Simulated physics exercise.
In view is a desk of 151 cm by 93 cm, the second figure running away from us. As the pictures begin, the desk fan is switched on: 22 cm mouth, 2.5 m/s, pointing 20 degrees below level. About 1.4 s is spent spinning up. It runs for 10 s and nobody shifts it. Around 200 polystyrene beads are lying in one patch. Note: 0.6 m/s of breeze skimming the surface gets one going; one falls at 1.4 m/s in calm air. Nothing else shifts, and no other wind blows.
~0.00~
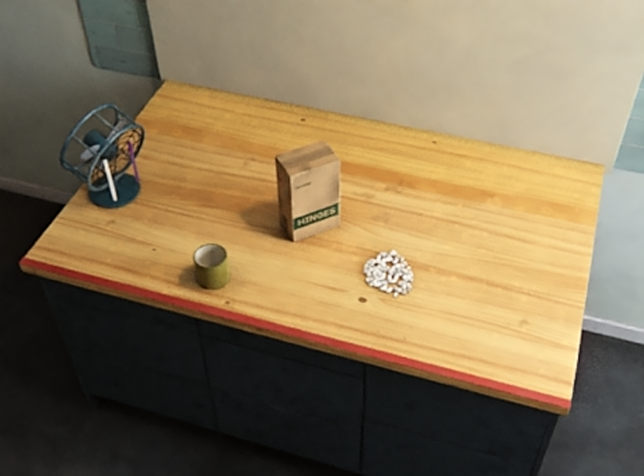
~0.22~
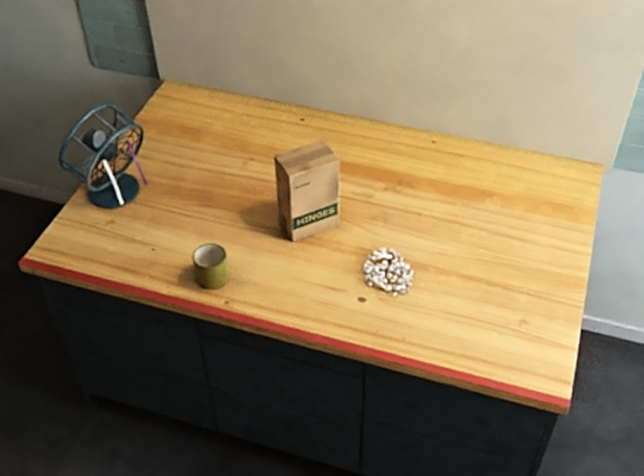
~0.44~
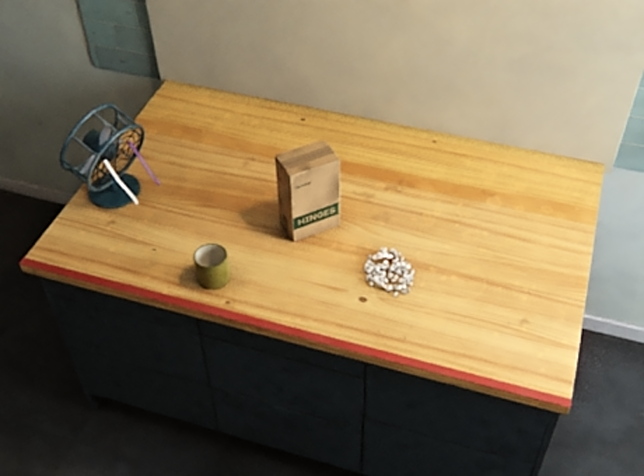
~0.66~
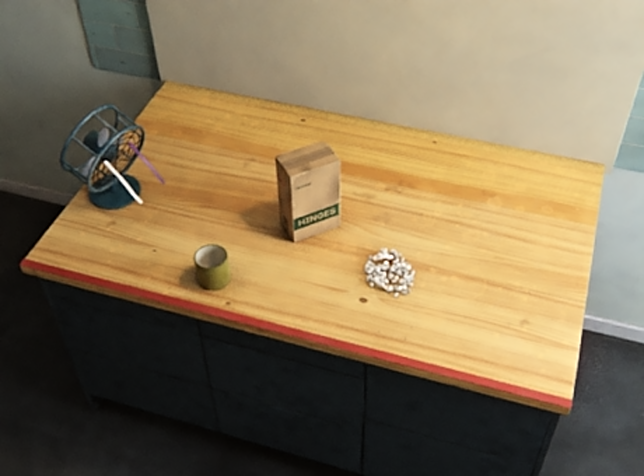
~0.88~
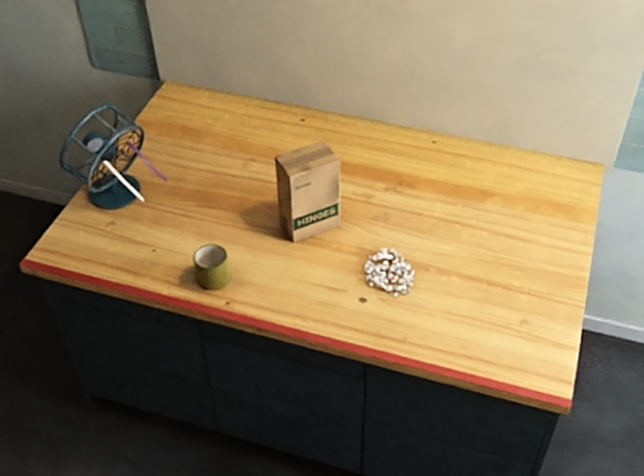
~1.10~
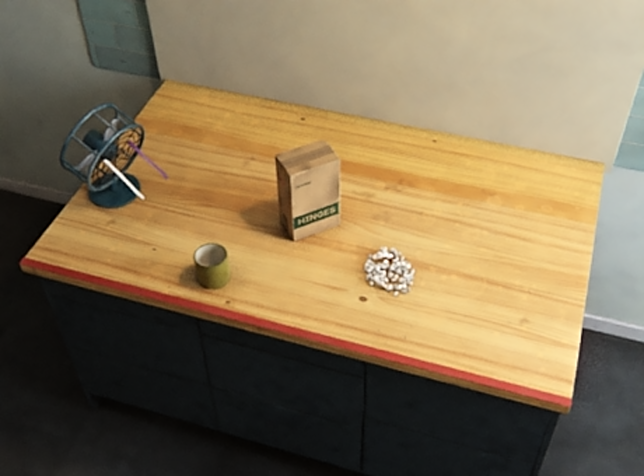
The clip shows a wooden desktop with a small fan at the left, its ribbons fluttering, while a mug, a cardboard box labelled HINGES and a patch of small white beads stay still.
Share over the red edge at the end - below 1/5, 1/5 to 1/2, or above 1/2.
Below 1/5.
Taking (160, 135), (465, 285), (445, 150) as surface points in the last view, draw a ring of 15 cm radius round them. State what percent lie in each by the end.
Roughly 0 %, 30 % and 0 %, in that order.
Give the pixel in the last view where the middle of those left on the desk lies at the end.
It lands close to (462, 256) in the last picture.
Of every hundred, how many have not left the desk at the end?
I'd say close to 80 percent.
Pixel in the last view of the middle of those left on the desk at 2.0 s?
Their middle sits roughly at (462, 256) in the last view.
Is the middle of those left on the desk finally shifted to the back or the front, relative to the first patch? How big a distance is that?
Moved backward, around 10 cm.
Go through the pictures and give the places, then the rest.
In the first frame, the middle of the polystyrene beads is near (384, 271), none has stirred yet and the mouth of the desk fan is at (103, 148).
In the second frame, the middle of the polystyrene beads is near (384, 270), none has stirred yet and the red edge is centred on (271, 330).
In the third frame, the middle of the polystyrene beads is near (384, 270), none has stirred yet, the top of a box is at (308, 157) and the top of a mug is at (210, 255).
In the fourth frame, the middle of the polystyrene beads is near (385, 270) and none has stirred yet.
In the fifth frame, the middle of the polystyrene beads is near (384, 270) and none has stirred yet.
In the sixth frame, the middle of the polystyrene beads is near (385, 269) and none has stirred yet.
After 2.0 s, 0 % are over the red edge; the middle of those still in play is near (462, 256); 14 % have settled or left.
After 3.2 s, 0 % are over the red edge; the middle of those still in play is near (462, 256); 23 % have settled or left.
After 5.5 s, 0 % are over the red edge; the middle of those still in play is near (462, 256); 28 % have settled or left.
After 10.0 s, at the end, 0 % are over the red edge; the middle of those still in play is near (462, 256).
